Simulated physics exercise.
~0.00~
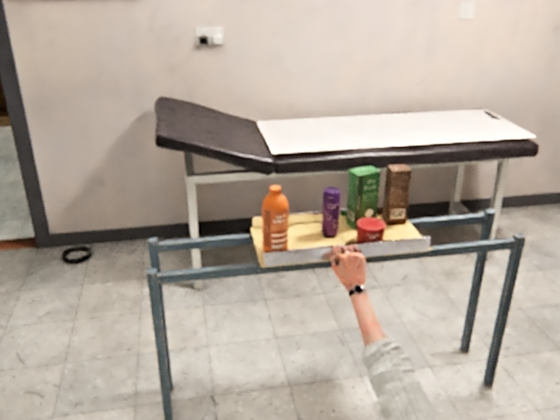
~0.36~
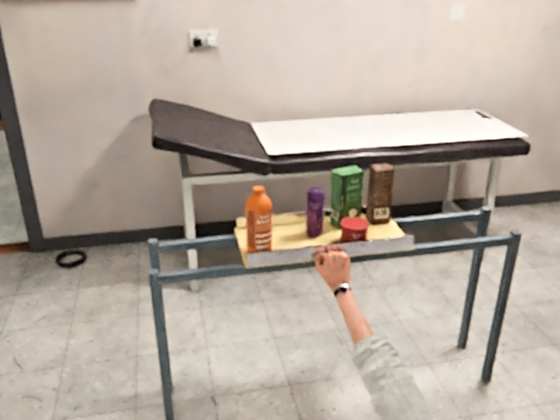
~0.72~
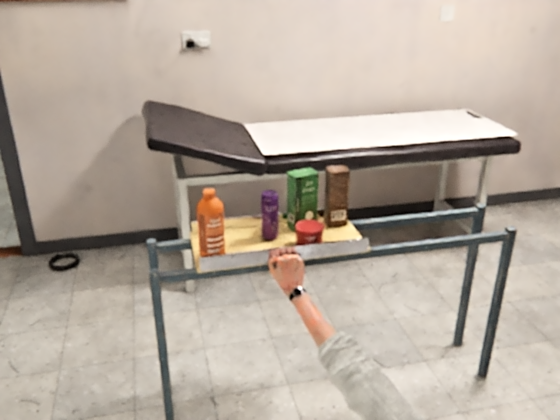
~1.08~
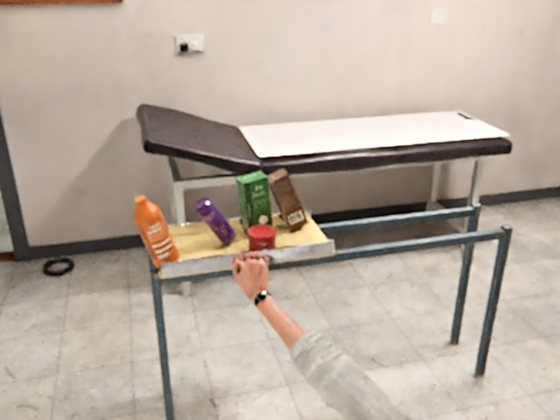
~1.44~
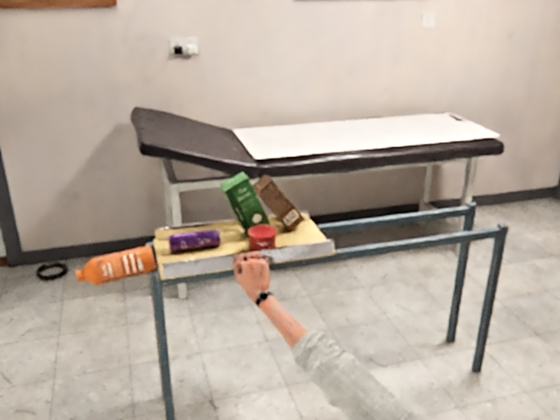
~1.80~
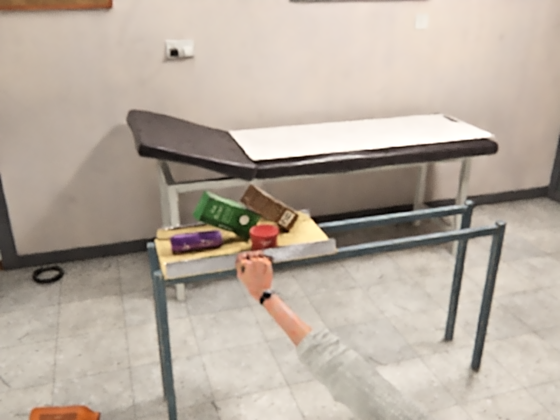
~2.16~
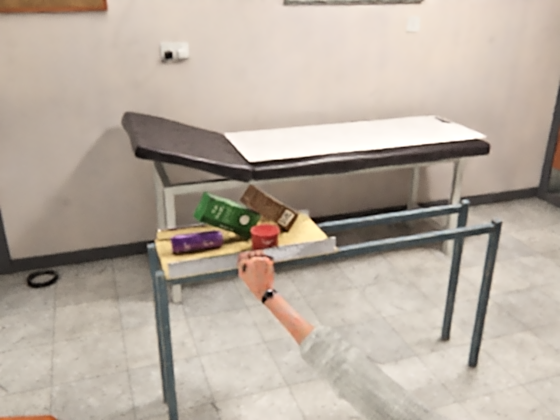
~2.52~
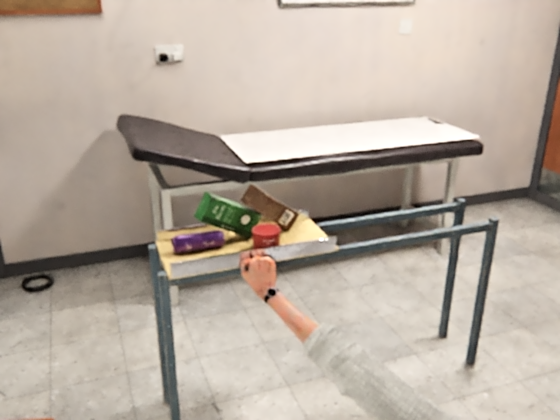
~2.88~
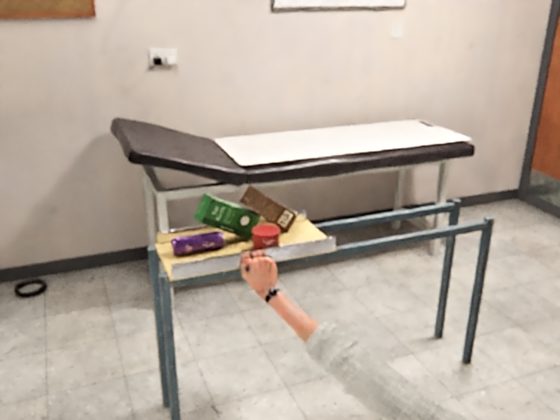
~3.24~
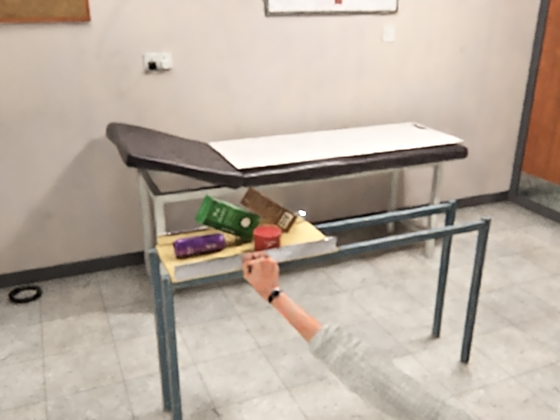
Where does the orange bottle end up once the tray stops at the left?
The orange bottle tips over to the left and comes off the tray, dropping toward the floor.
